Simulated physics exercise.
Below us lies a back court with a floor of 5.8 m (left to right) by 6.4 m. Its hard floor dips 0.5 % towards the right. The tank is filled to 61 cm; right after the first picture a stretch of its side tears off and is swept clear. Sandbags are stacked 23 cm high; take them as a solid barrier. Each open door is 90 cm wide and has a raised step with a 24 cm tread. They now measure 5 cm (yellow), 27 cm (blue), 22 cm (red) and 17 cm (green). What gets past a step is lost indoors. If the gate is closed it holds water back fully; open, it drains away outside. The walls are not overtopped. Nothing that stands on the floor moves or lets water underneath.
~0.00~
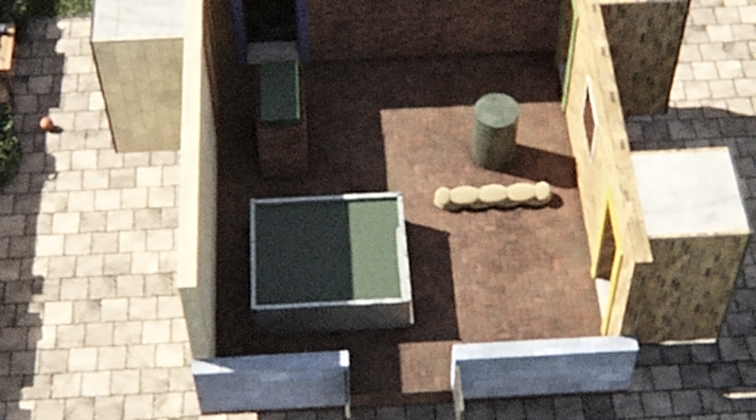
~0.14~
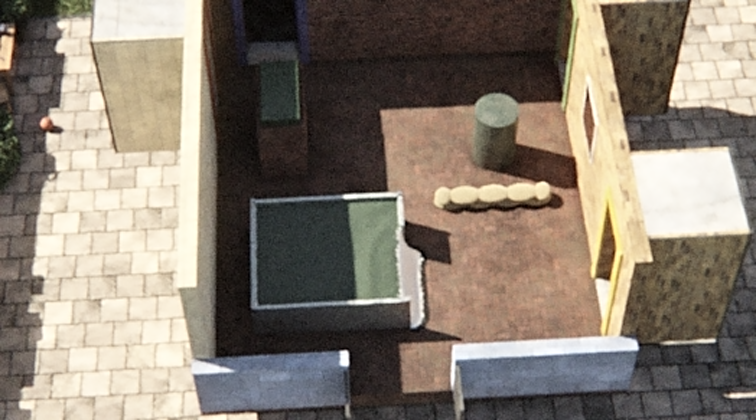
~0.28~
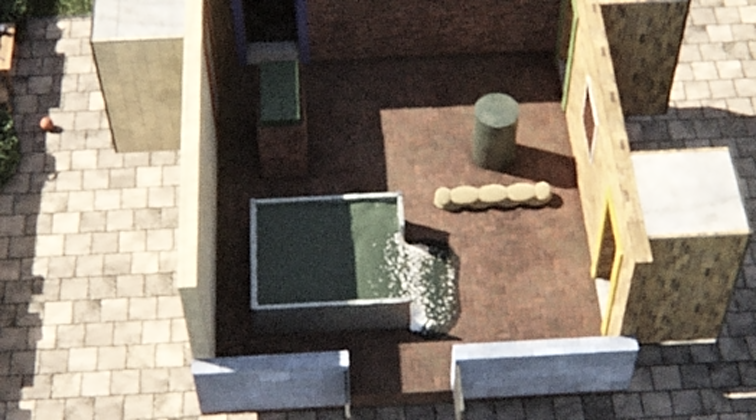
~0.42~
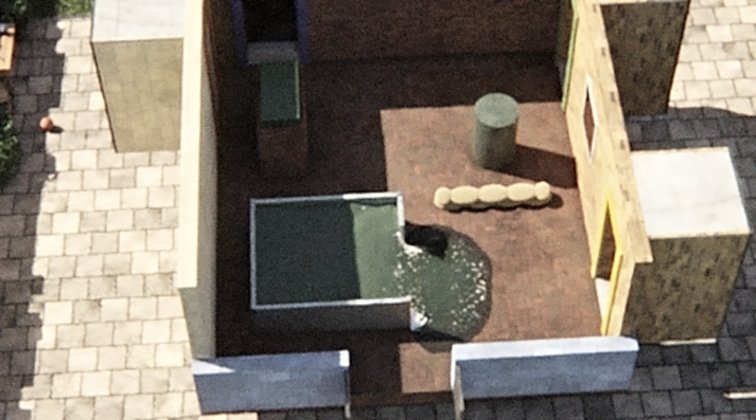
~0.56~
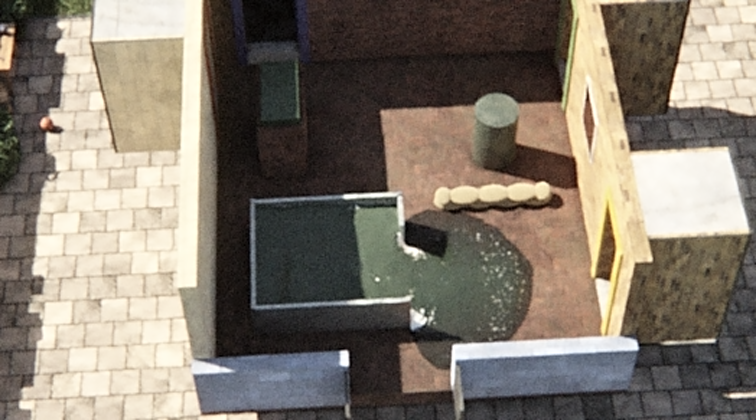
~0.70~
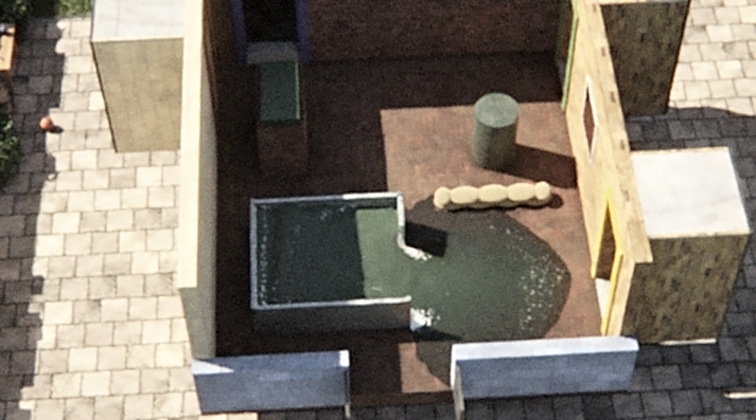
Dark green water bursting through the torn right side of a rectangular tank, foaming and spreading rightward across a brown courtyard floor.
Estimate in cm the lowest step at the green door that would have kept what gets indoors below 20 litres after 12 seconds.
It would have to be roughly 6 cm high.
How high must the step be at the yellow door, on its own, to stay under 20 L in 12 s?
About 29 cm at yellow.
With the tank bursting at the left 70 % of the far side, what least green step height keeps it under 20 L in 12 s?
About 19 cm.
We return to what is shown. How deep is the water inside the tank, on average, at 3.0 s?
Roughly 24 cm on average.
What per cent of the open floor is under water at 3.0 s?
Some 35 per cent of it.
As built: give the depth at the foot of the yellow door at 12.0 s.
Some 9.0 cm.
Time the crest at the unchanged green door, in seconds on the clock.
Around 8.0 s.
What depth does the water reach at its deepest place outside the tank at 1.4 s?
Up to some 32 cm.
After 1.4 s water covers 25 % of the floor, deepest (32 cm) near (610, 367); it has not reached the green door.
After 3.0 s water covers 35 % of the floor, deepest (31 cm) near (610, 367); 3 cm at the green door, 0 litres in over its 17 cm step.
After 12.0 s water covers 95 % of the floor, deepest (9 cm) near (601, 316); 7 cm at the green door, 0 litres in over its 17 cm step.
At the green door as built, the water arrived by 2.5 s and peaked near 9 cm at 8.0 s.
With a step of 5.5 cm, 28 litres would have come in within the 12 s; with 7.5 cm, 10 litres. So under 20 litres takes about 6 cm.
